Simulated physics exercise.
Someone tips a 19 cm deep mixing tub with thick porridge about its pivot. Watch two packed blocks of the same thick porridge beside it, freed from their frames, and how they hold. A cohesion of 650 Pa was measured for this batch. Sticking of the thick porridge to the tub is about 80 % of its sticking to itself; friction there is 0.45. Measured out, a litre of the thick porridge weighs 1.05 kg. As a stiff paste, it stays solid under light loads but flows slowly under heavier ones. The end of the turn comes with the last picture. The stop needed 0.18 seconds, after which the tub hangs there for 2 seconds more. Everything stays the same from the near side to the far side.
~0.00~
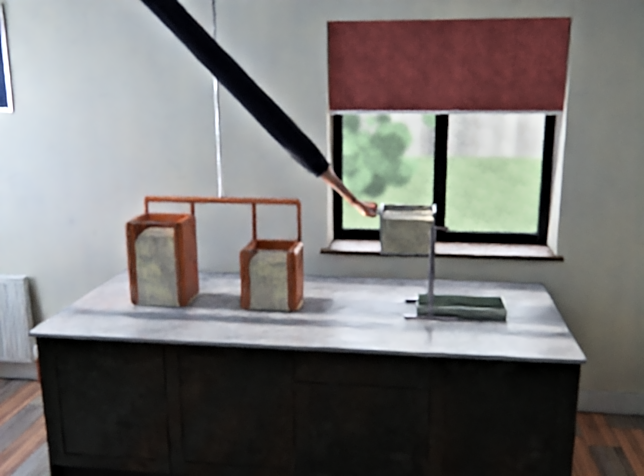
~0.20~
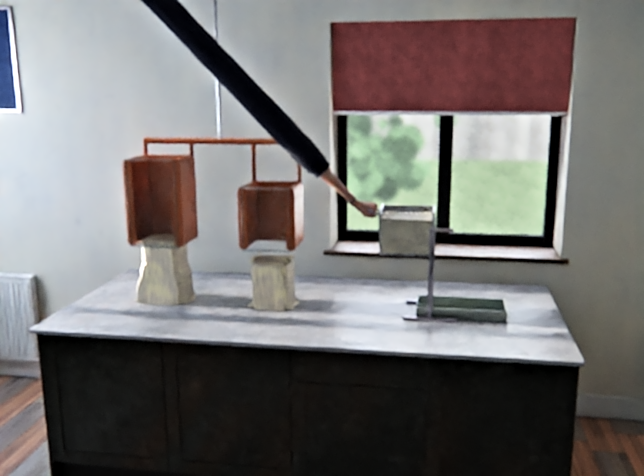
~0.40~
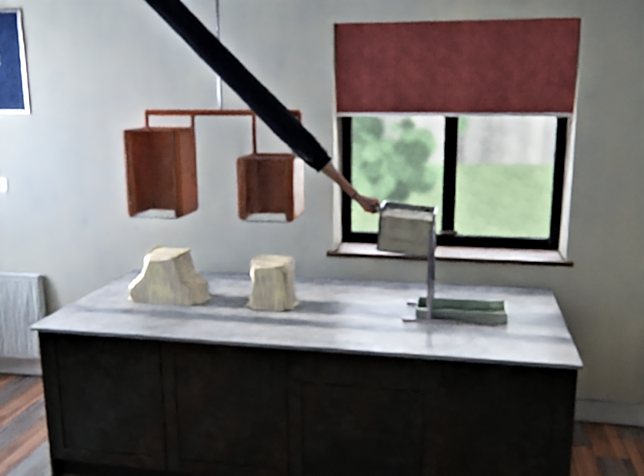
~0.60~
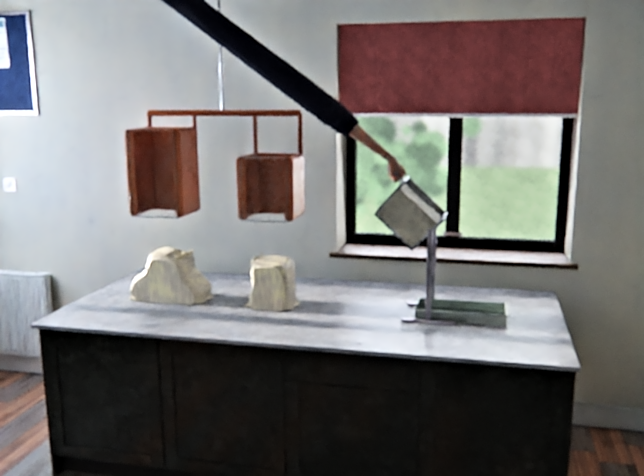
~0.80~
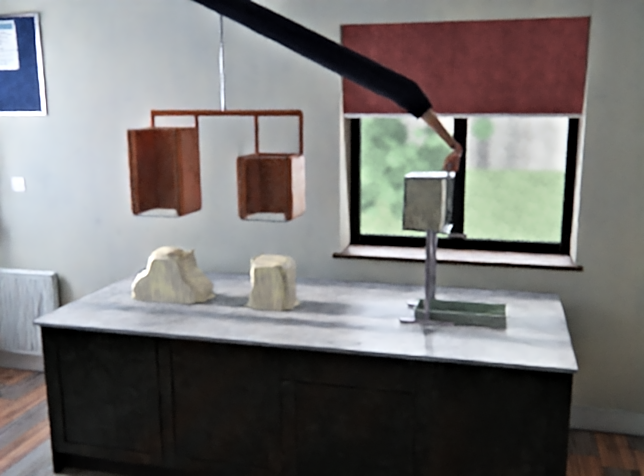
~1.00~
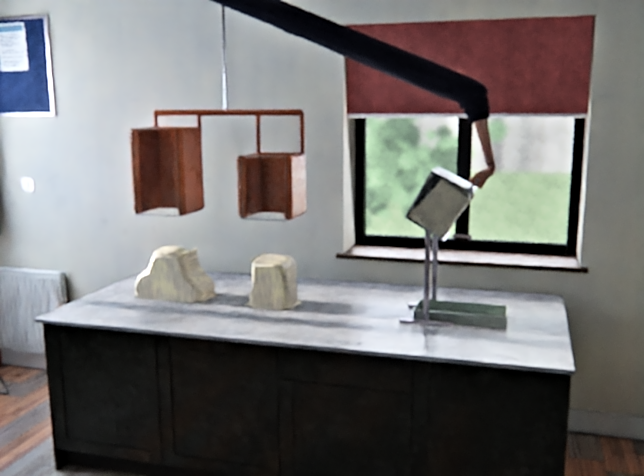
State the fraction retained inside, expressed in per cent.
Retained fraction: About 0 per cent.
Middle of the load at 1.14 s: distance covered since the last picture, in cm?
Distance: About 10 cm.
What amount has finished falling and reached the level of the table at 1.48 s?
100 per cent.
After 1.14 s, the tub is at 119 degrees and holds 48 %.
After 1.31 s, the tub is at 119 degrees and holds 0 %.
After 1.48 s, the tub is at 119 degrees and holds 0 %.
After 1.65 s, the tub is at 119 degrees and holds 0 %.
After 3.00 s, the tub is at 119 degrees and holds 0 %.
